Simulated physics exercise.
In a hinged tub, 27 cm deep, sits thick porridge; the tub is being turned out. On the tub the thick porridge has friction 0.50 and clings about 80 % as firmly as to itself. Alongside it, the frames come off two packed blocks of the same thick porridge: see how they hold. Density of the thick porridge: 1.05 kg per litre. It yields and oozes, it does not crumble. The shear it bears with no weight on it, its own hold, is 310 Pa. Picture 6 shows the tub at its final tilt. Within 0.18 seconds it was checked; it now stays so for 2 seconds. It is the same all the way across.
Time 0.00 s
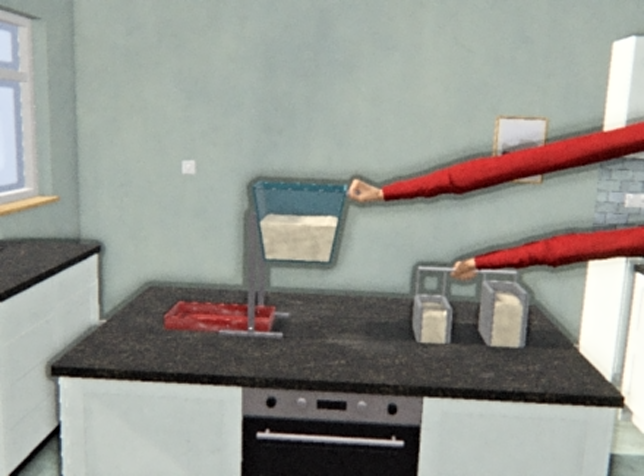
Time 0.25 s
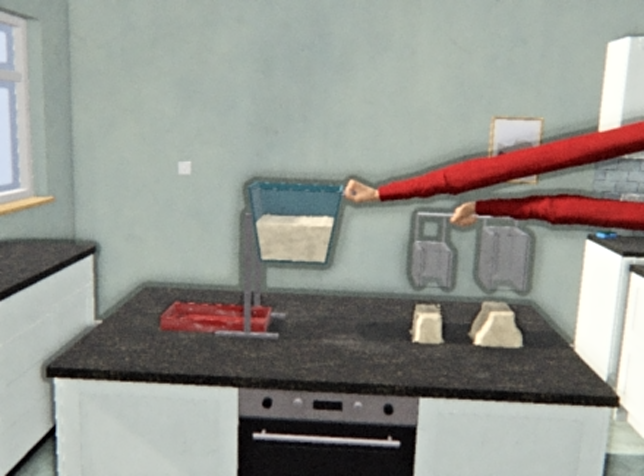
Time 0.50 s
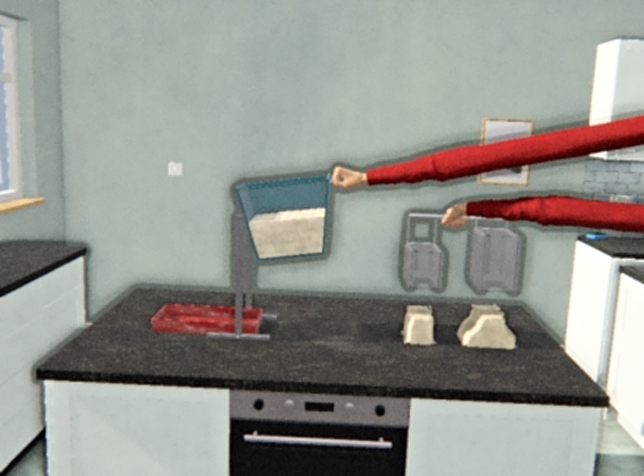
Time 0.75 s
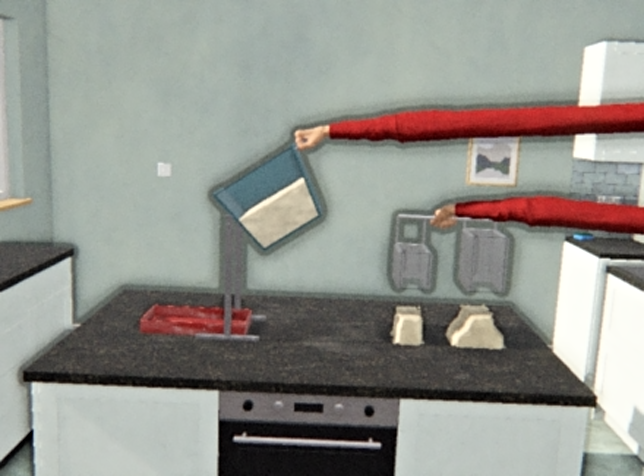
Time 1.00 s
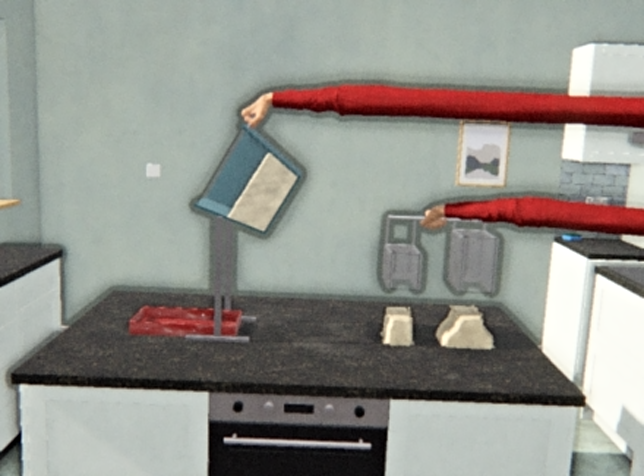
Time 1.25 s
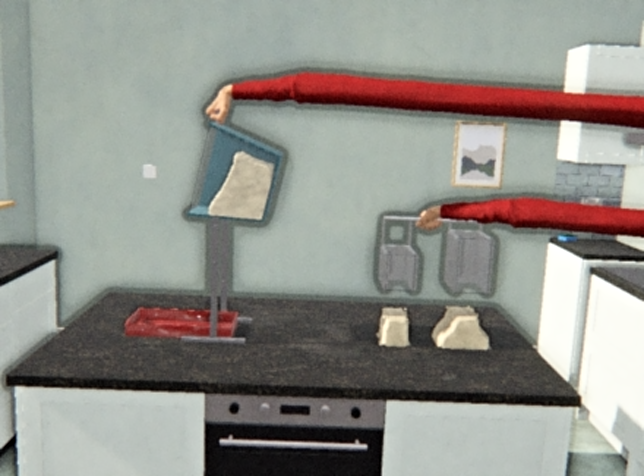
In a kitchen with pale grey-green walls, seen from the front across a dark-topped island with an oven, a blue see-through tub of cream-coloured porridge sits on a grey stand beside a red tray. Two red-sleeved arms reach in from the right, one lifting two grey moulds off pale blocks, the larger slumping slightly. The other tips the tub steeply leftward, its contents shifting, as the view drifts slightly right.
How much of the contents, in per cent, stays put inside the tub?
About 96 per cent.
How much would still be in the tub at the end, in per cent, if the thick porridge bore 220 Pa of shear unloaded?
That works out near 75 %.
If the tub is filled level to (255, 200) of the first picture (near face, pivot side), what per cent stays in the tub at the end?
50 %.
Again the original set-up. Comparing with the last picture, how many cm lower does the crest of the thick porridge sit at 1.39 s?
Roughly 5 cm.
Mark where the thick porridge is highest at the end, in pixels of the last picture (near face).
I'd say it peaks at roughly (220, 176) in the last picture.
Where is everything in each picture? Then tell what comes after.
The first frame shows handle-side rim at (344, 191), tilt 0 degrees; highest point of the thick porridge at (331, 225); test blocks 11 cm, 18 cm high (left to right).
The second frame shows handle-side rim at (340, 191), tilt 0 degrees; highest point of the thick porridge at (326, 226); test blocks 11 cm, 14 cm high (left to right).
The third frame shows handle-side rim at (327, 180), tilt 8 degrees; highest point of the thick porridge at (320, 216); test blocks 11 cm, 12 cm high (left to right).
The fourth frame shows handle-side rim at (290, 146), tilt 34 degrees; highest point of the thick porridge at (301, 182); test blocks 11 cm, 12 cm high (left to right).
The fifth frame shows handle-side rim at (241, 127), tilt 60 degrees; highest point of the thick porridge at (271, 155); test blocks 11 cm, 12 cm high (left to right).
The sixth frame shows handle-side rim at (209, 125), tilt 77 degrees; highest point of the thick porridge at (240, 156); test blocks 11 cm, 12 cm high (left to right).
By 1.39 s, the tub is at 77 degrees and holds 100 %.
By 1.56 s, the tub is at 77 degrees and holds 97 %.
By 1.73 s, the tub is at 77 degrees and holds 96 %.
By 1.90 s, the tub is at 77 degrees and holds 96 %.
By 3.25 s, at the end, the tub is at 77 degrees and holds 96 %.
